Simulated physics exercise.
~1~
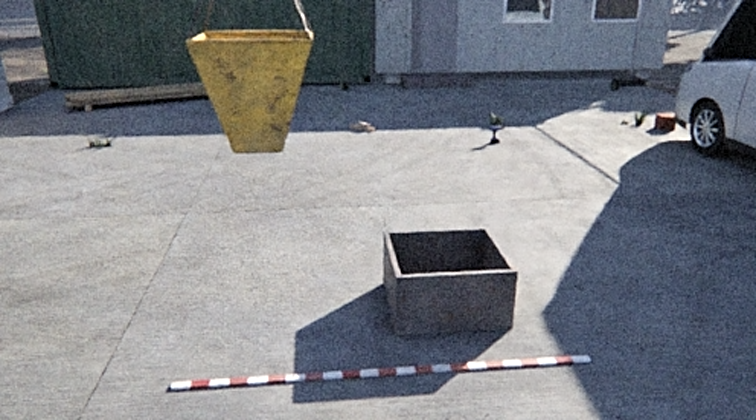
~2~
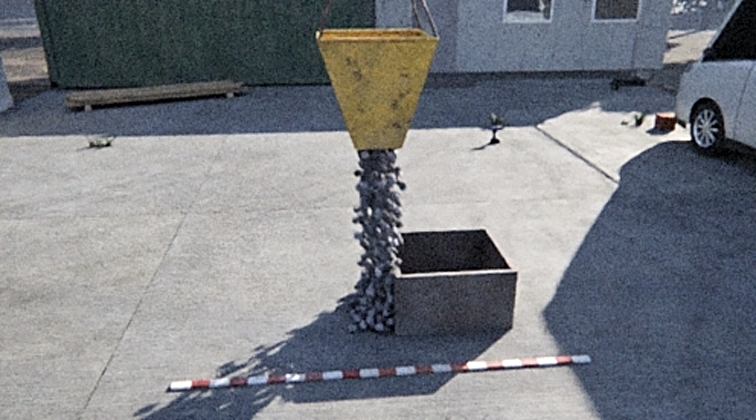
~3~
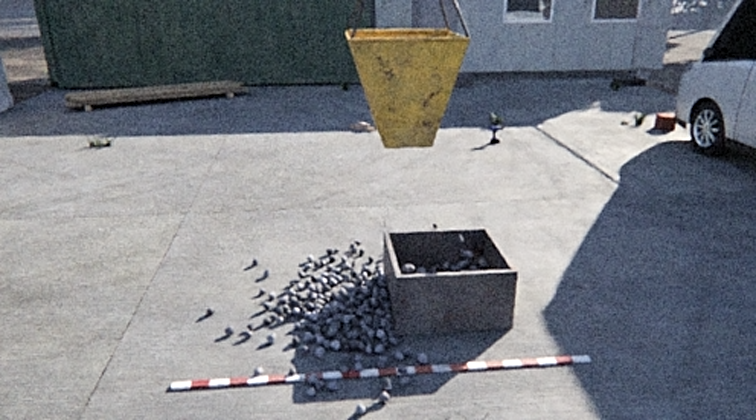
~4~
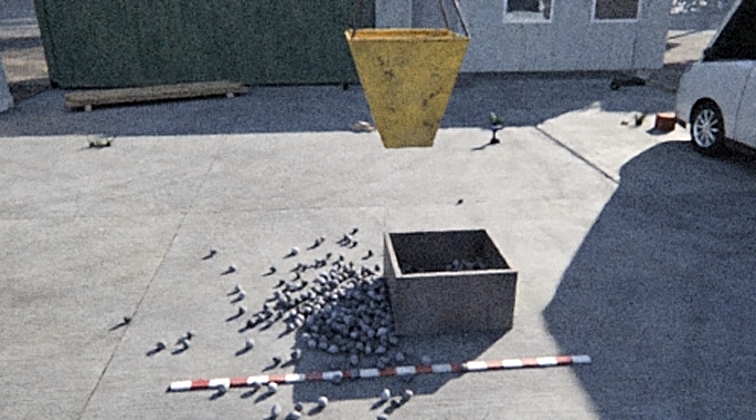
At first, a yellow skip hangs in the air over a paved yard, up and to the left of an open square bin, with a red and white striped staff lying in front. The skip travels right and drops a thick stream of grey stones over the bin's left side. Some stones fall into the bin, while many others hit the ground to its left. The skip moves slightly farther right and stops as the spilled stones spread outward, some rolling past the staff. Finally, stones lie inside the bin and in a loose, scattered heap on its left.
